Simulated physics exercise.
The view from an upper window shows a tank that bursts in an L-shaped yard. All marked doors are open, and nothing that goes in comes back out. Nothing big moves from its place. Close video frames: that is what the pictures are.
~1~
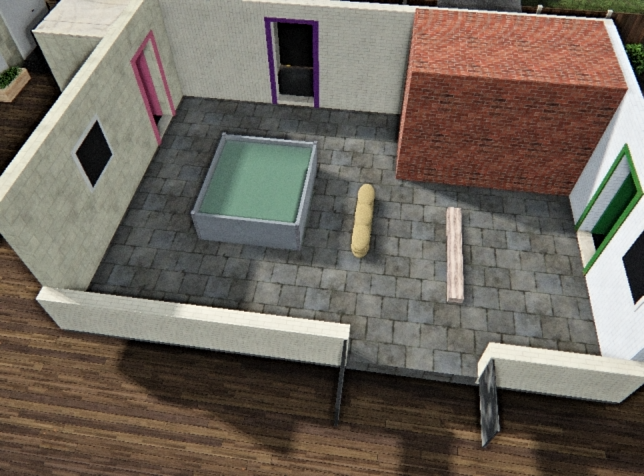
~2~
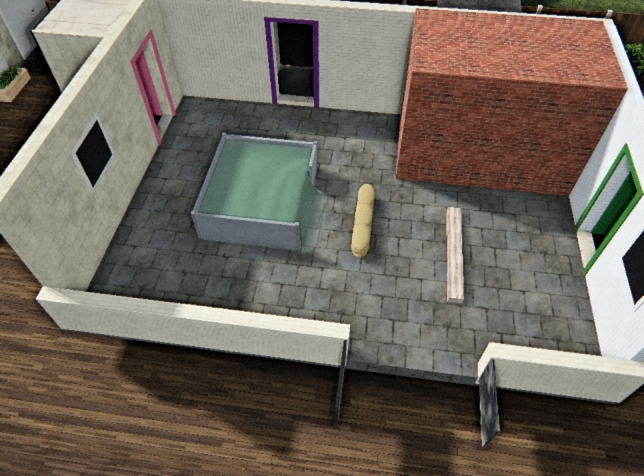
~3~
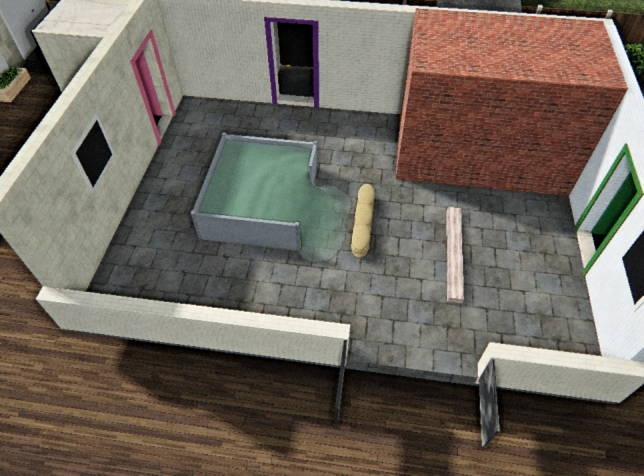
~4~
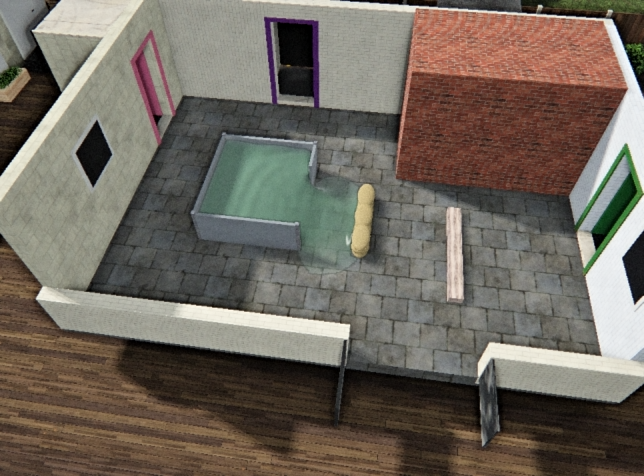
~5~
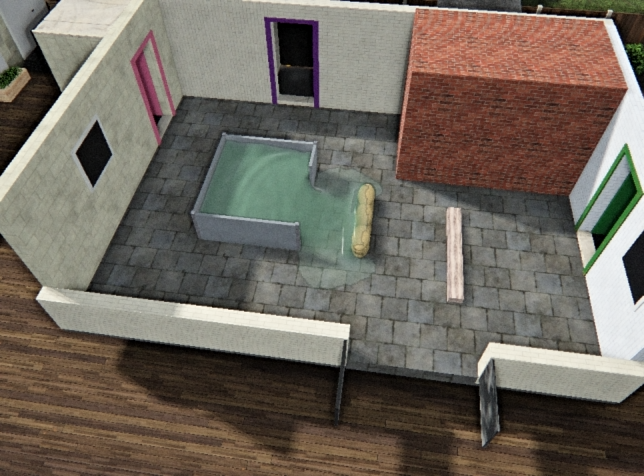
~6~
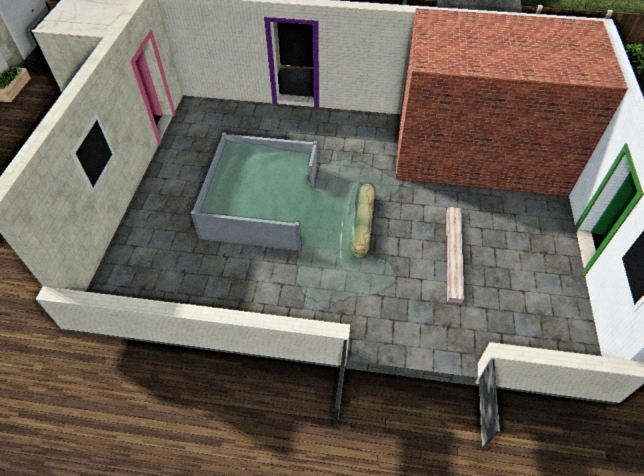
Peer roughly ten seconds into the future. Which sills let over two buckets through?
Outcome: The pink door will be overrun; the green door will keep it to two buckets; the purple door will keep it to two buckets.
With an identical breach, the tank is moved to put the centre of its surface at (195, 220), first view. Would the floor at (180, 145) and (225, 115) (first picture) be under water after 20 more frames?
I'd say spared for the first and spared for the second.
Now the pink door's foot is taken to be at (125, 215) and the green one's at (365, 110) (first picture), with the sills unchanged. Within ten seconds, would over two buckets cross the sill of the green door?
Well, in that case the green tops the limit.
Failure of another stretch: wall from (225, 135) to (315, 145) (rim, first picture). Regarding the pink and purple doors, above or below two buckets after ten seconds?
The pink door overshoots the limit, while the purple door overshoots the limit.
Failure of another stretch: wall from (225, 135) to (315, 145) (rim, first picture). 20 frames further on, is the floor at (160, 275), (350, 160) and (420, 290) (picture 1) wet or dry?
In turn: Untouched, swamped, untouched.
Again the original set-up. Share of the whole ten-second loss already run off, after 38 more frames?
My figure is about 75 in a hundred.
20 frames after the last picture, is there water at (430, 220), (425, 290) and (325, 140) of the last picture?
First spot soaked, second soaked, third soaked.
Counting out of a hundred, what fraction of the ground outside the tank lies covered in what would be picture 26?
It comes to roughly 50 in a hundred.
A moment on, water covers 25 % of the floor; the pink door not reached, the green door not reached, the purple door not reached.
Next, water covers 40 % of the floor; the pink door not reached, the green door not reached, the purple door not reached.
Then, water covers 50 % of the floor; the pink door not reached, the green door not reached, the purple door under two buckets in.
Later, water covers 75 % of the floor; the pink door under two buckets in, the green door wet at the sill, nothing in, the purple door under two buckets in.
In the end, water covers 90 % of the floor; the pink door over two buckets in, the green door wet at the sill, nothing in, the purple door under two buckets in.
